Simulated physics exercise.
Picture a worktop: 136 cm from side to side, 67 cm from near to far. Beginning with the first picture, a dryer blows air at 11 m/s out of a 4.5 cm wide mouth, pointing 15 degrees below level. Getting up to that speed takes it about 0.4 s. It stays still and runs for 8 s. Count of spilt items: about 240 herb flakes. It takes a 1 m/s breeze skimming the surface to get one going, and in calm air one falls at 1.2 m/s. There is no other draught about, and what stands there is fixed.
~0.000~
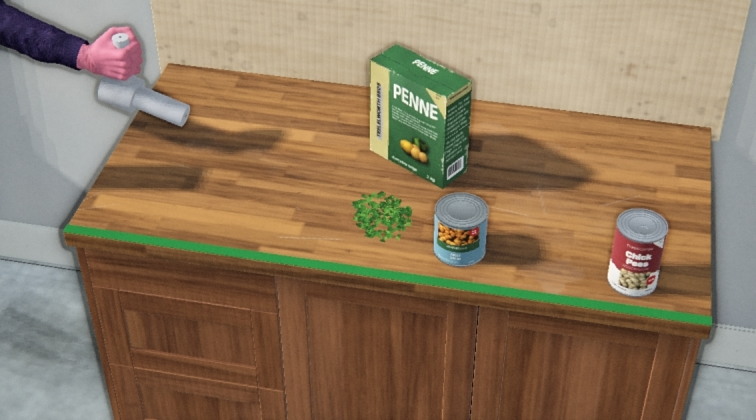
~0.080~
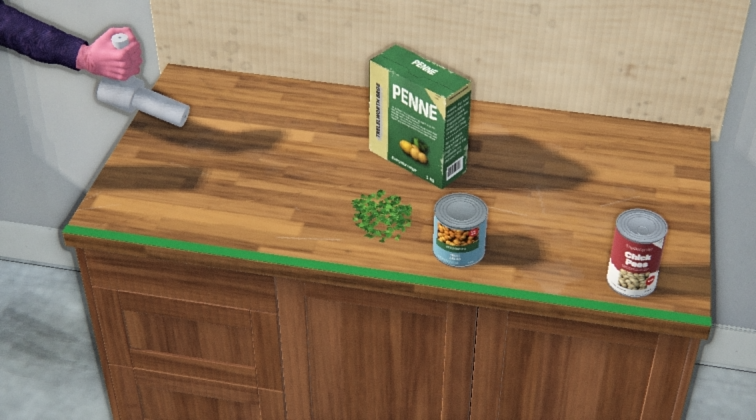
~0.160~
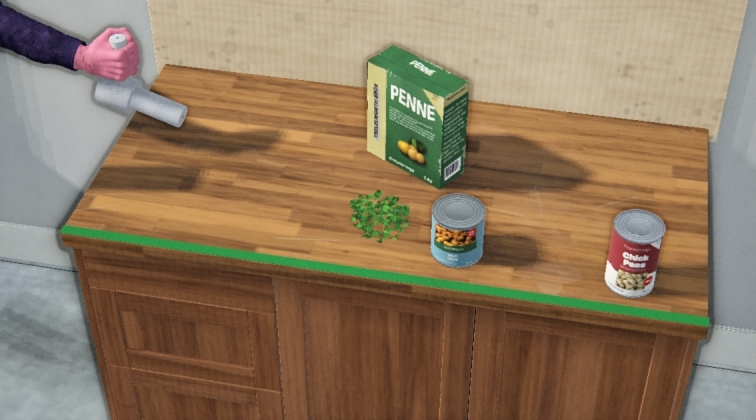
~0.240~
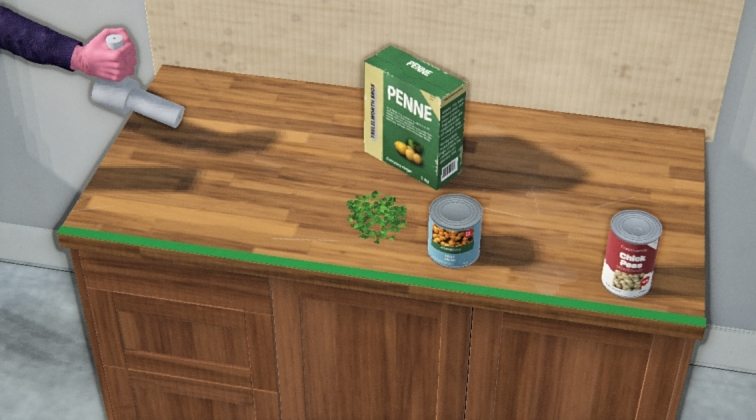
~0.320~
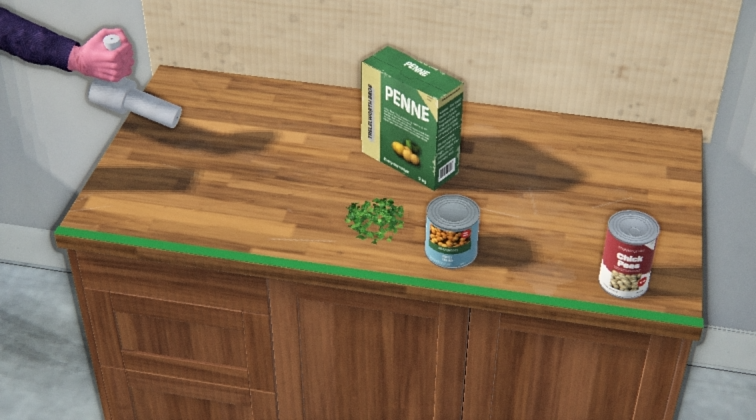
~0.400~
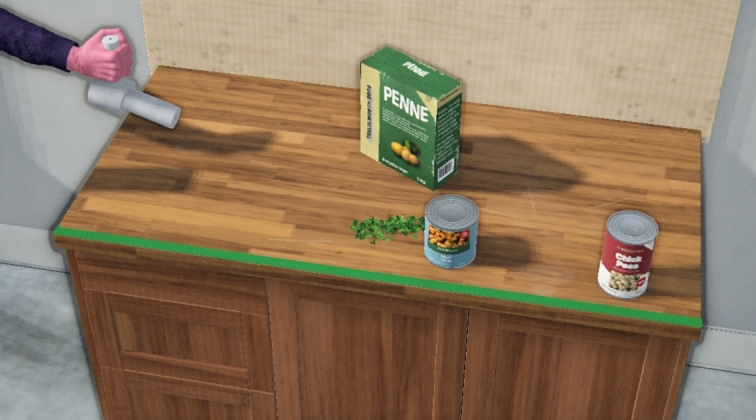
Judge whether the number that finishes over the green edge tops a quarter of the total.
Judgement: It does top a quarter.
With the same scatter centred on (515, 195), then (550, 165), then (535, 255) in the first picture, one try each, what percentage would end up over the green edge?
First try near 0 %, second near 0 %, third near 20 %.
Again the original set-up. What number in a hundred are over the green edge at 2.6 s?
Roughly 60 in a hundred by then.
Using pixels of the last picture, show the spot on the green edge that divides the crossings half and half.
Somewhere about (397, 284).
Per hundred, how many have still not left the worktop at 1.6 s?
Close to 20 in a hundred remain at that time.
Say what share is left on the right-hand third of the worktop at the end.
About 5 percent.
After 1.6 s, 19 % are on the move or not yet settled, 62 % are over the green edge; the middle of those still in play is near (440, 236).
After 2.6 s, 10 % are on the move or not yet settled, 62 % are over the green edge.
After 4.4 s, 2 % are on the move or not yet settled, 62 % are over the green edge.
After 8.0 s, at the end, 62 % are over the green edge.
